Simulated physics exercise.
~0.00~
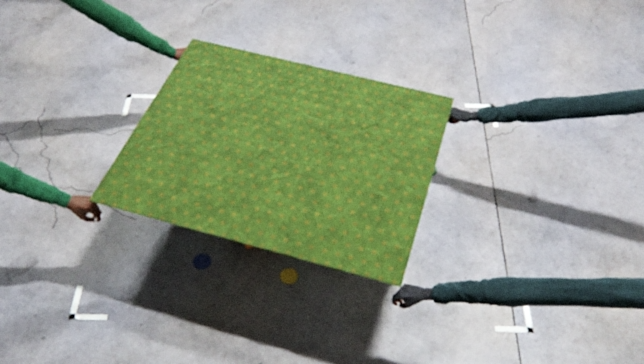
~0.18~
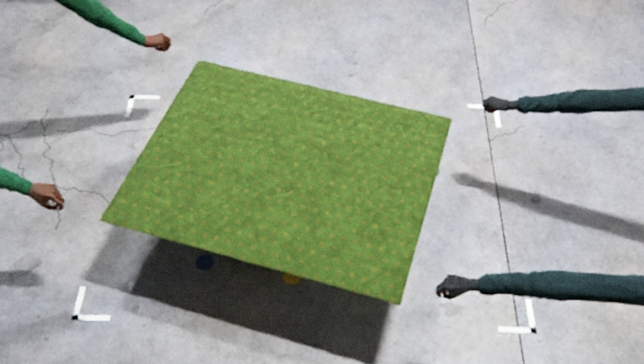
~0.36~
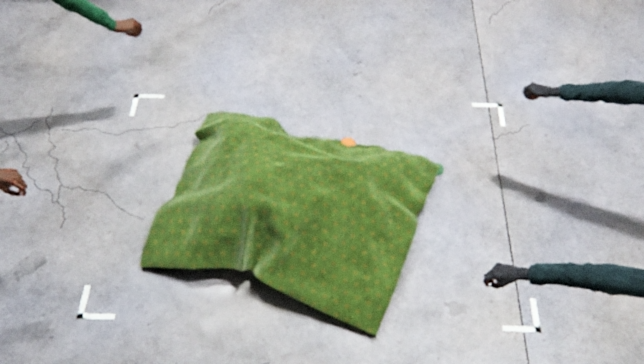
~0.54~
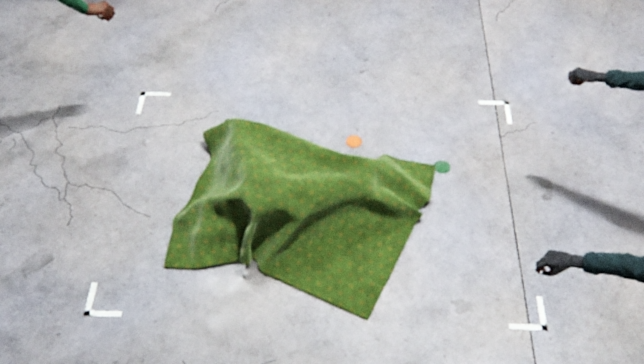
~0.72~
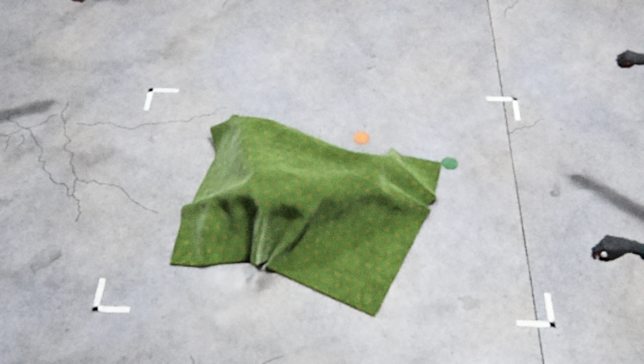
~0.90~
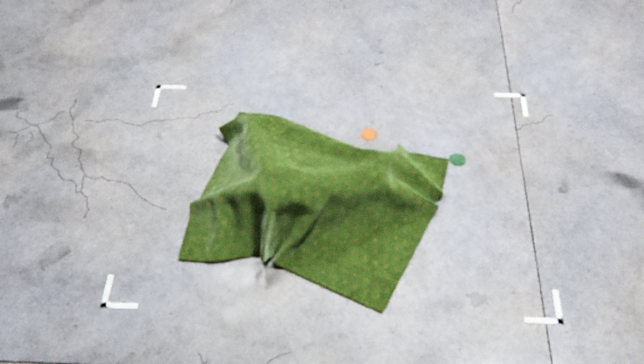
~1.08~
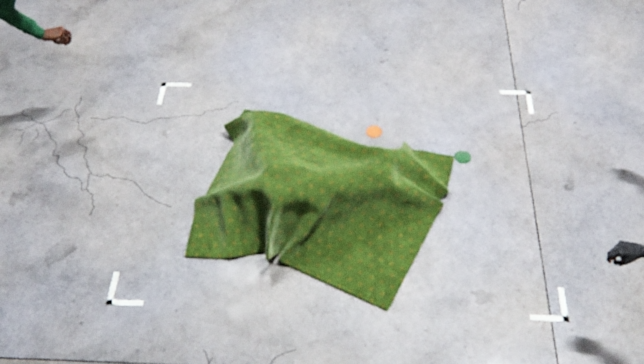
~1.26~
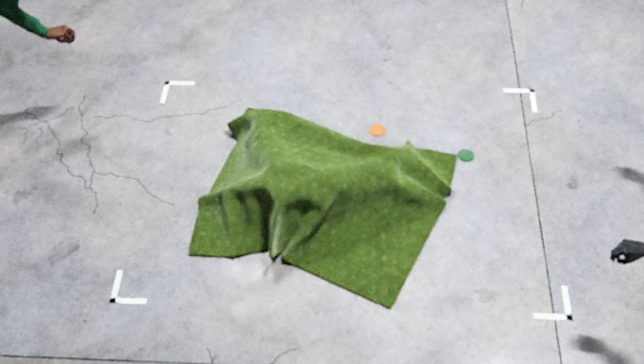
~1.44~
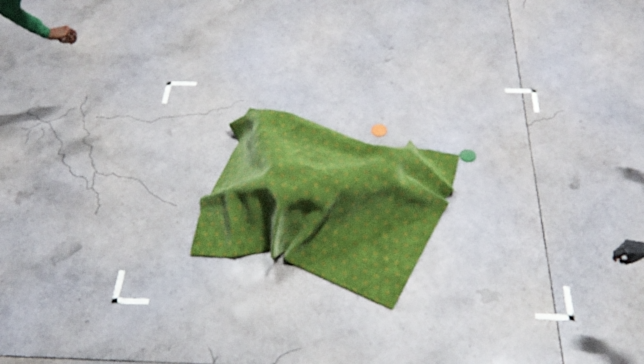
A green sheet held flat by four hands was let go above a concrete floor and dropped, crumpling over the blue and yellow discs beneath as the arms drew back. It settled in rumpled folds, leaving the orange and green discs showing beside it.
